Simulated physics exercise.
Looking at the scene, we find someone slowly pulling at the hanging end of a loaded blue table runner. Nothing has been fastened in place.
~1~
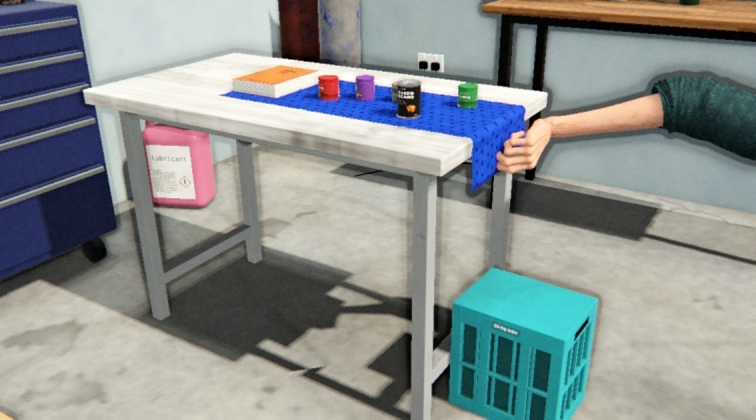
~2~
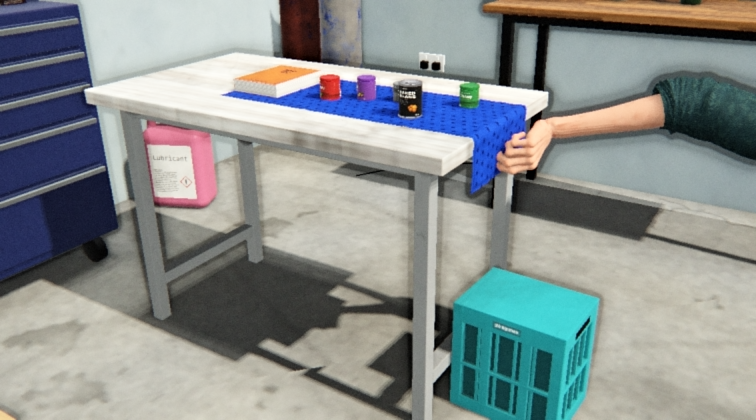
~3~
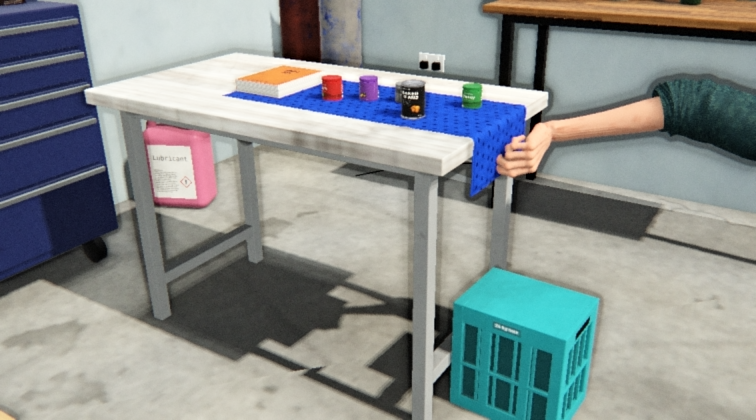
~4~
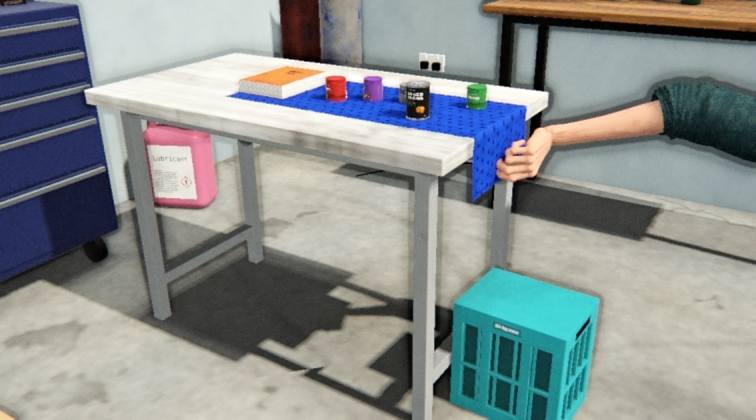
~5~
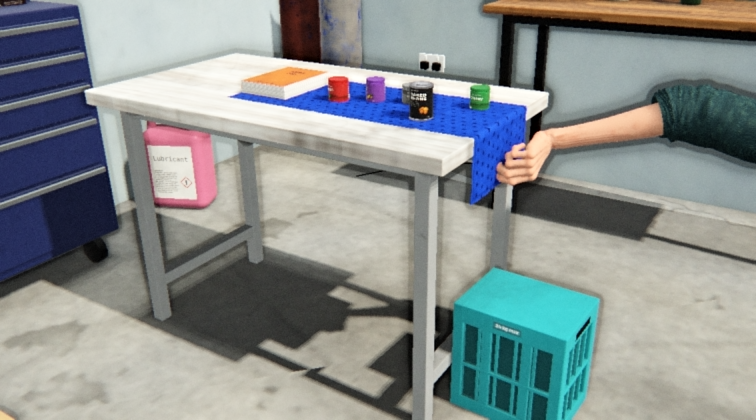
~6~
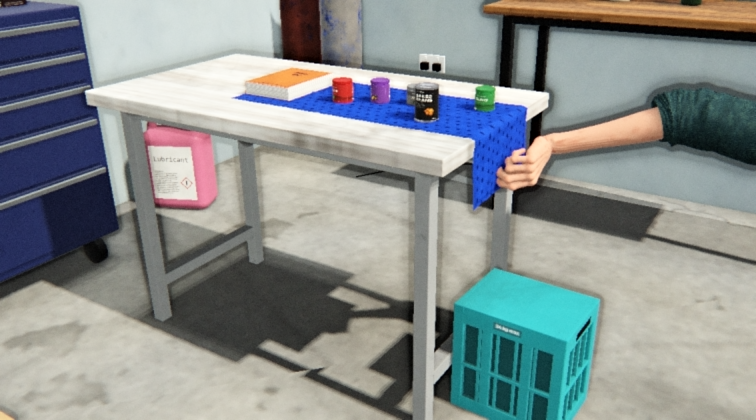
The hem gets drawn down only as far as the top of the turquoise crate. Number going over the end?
Three things drop off.
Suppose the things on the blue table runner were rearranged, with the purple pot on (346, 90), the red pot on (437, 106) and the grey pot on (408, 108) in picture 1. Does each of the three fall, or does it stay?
Purple pot safe, red pot lost, grey pot lost.
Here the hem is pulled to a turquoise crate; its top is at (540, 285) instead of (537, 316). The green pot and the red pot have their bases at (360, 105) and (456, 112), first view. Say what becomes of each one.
Green pot stays, red pot is gone.
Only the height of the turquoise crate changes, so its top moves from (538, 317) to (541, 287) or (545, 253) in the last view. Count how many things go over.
The tally is 2 and 1.
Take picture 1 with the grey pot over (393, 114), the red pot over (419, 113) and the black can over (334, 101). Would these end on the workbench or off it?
The grey pot ends up off; the red pot ends up off; the black can stays put.
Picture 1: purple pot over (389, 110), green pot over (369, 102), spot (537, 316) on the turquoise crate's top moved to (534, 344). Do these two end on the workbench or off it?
The purple pot goes over; the green pot goes over.
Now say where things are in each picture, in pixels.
The first frame shows hem (471, 193); green pot (468, 85); black can (409, 82); grey pot (401, 83); purple pot (365, 77); red pot (328, 77); top of the crate (537, 316).
The second frame shows hem (471, 194); green pot (470, 85).
The third frame shows hem (470, 197); black can (413, 82).
The fourth frame shows hem (472, 202); grey pot (409, 84); top of the crate (538, 316).
The fifth frame shows hem (470, 205); purple pot (376, 78).
The sixth frame shows hem (474, 211); green pot (485, 88); black can (427, 85); grey pot (416, 85); purple pot (380, 80); red pot (342, 79).
Early on, hem near (498, 244); green pot gone.
Midway, hem on the crate; green pot, black can and grey pot gone.
Finally, hem on the crate; green pot, black can and grey pot gone. The workbench loses three.
